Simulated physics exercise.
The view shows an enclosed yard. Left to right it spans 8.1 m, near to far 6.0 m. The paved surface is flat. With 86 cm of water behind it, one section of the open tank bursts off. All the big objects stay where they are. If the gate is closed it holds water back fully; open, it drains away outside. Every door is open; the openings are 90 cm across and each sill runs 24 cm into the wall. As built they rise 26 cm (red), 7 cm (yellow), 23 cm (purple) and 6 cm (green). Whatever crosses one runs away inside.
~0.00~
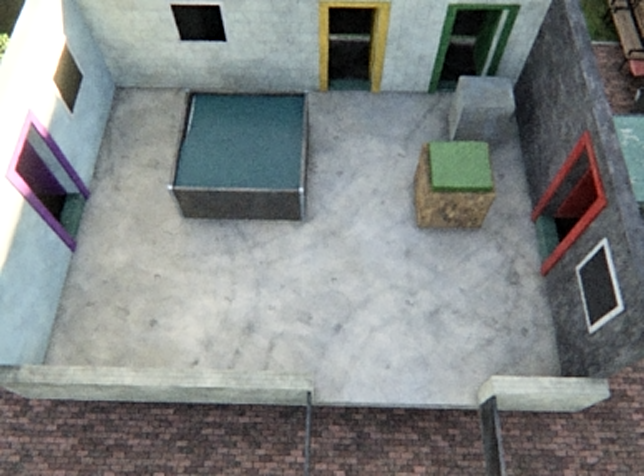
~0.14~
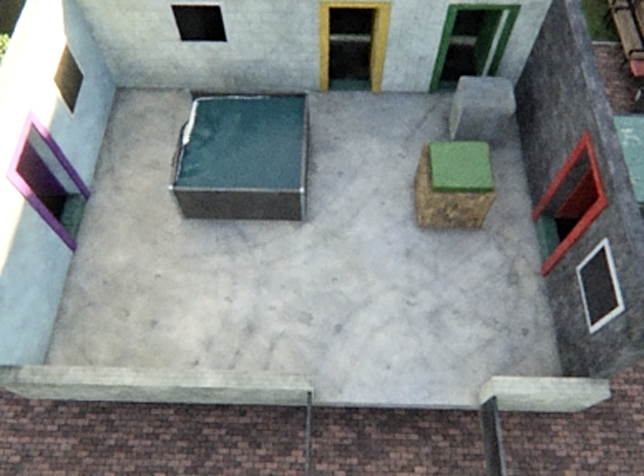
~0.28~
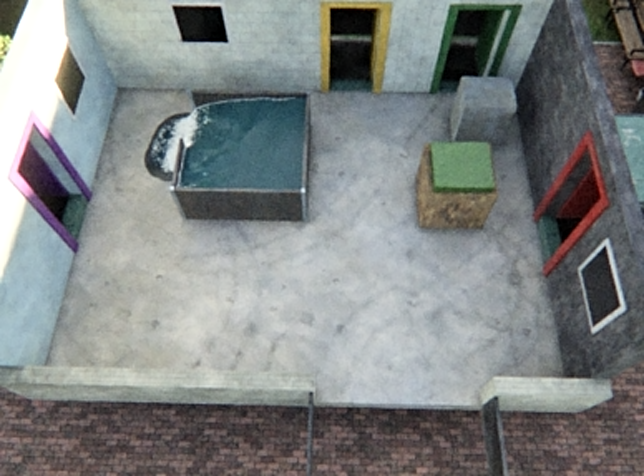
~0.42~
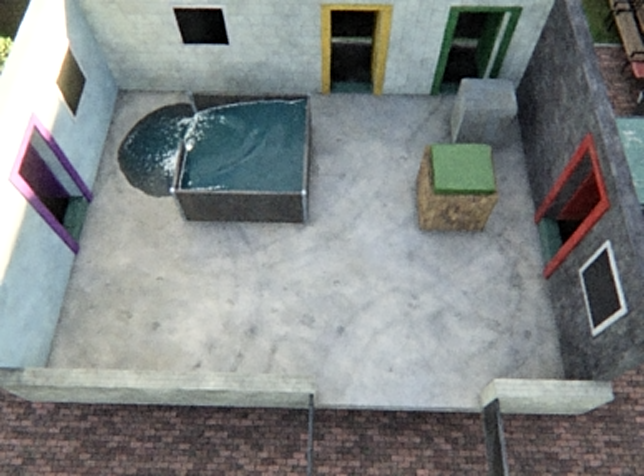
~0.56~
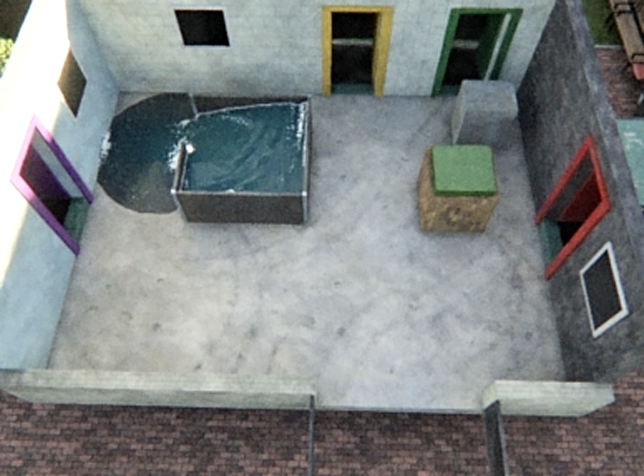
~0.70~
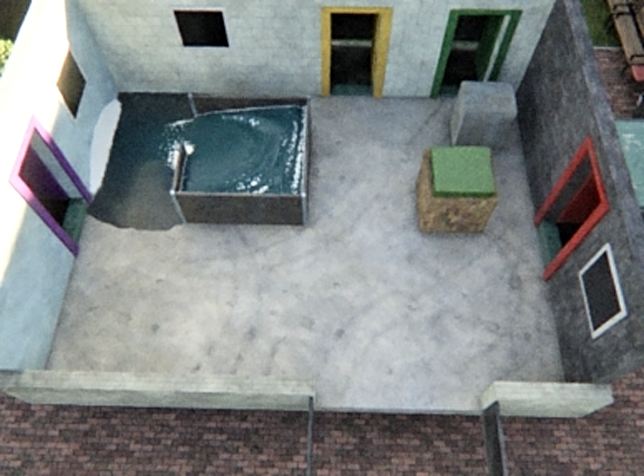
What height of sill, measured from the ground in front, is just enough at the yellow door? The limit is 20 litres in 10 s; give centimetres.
It would have to be roughly 6 cm high.
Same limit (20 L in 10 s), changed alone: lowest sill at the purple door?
About 13.5 cm at purple.
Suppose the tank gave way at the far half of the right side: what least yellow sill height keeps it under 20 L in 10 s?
Some 18 cm.
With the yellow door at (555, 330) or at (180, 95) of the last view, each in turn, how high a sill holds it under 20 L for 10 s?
About 9.5 and 28 cm.
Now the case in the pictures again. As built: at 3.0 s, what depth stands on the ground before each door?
Depths in cm: Red 0, yellow 4, purple 17, green 0.
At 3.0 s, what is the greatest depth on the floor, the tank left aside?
Up to some 40 cm.
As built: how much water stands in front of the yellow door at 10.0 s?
Some 5.5 cm.
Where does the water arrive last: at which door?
It is the red one.
After 1.4 s water covers 15 % of the floor, deepest (66 cm) near (119, 93); it has not reached the yellow door.
After 3.0 s water covers 40 % of the floor, deepest (40 cm) near (117, 100); 4 cm at the yellow door, 0 litres in over its 7 cm sill.
After 10.0 s water covers 100 % of the floor, deepest (14 cm) near (542, 307); 6 cm at the yellow door, 13 litres in over its 7 cm sill.
At the yellow door as built, the water arrived by 2.8 s and peaked near 11 cm at 4.2 s.
With a sill of 5.5 cm, 26 litres would have come in within the 10 s; with 7 cm, 13 litres. So under 20 litres takes about 6 cm.
